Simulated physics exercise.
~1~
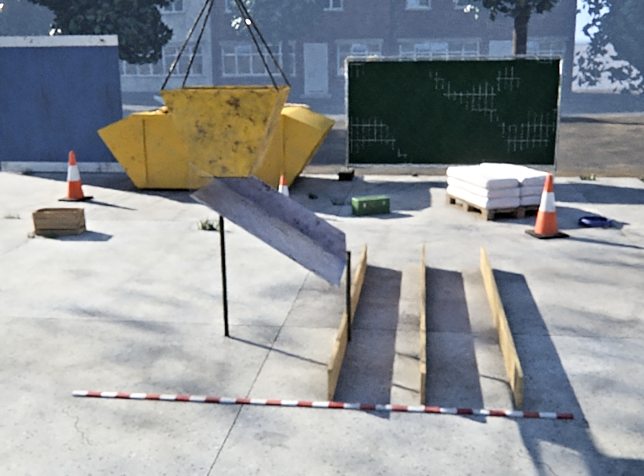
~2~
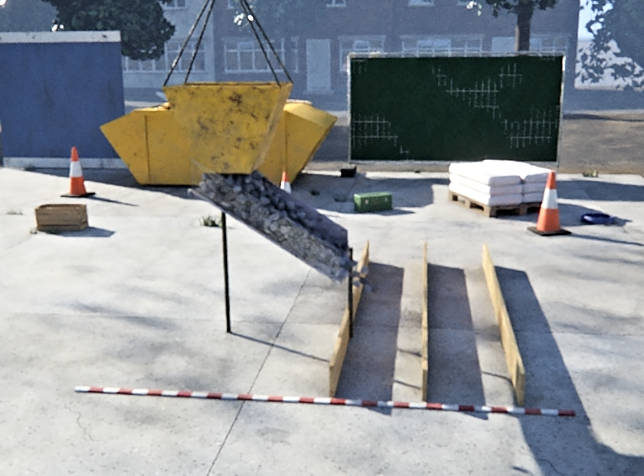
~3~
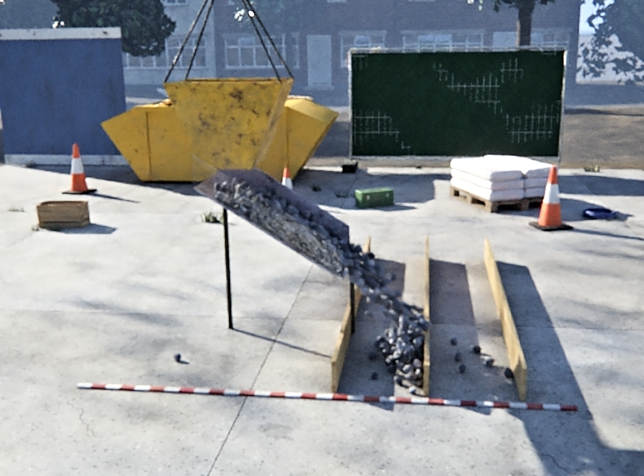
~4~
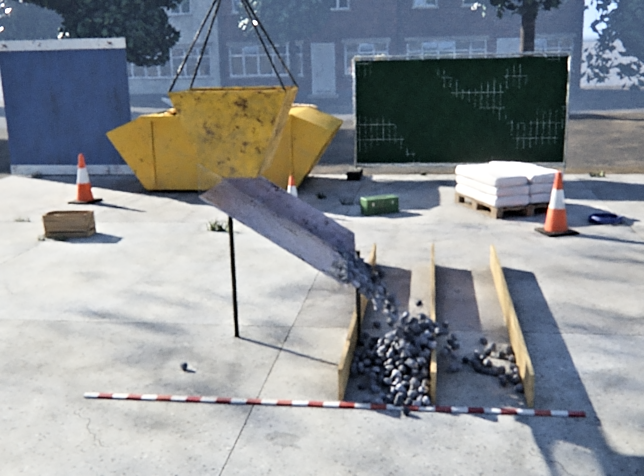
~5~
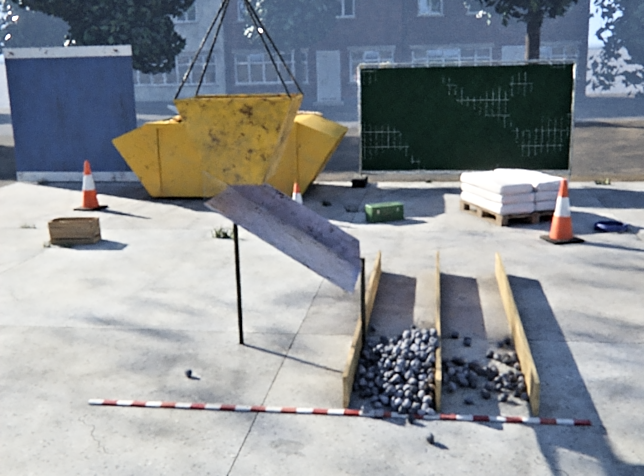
Yellow skip hanging still above a sloping steel chute as dark stones slide down rightward, most settling in the left plank bay, fewer in the right.
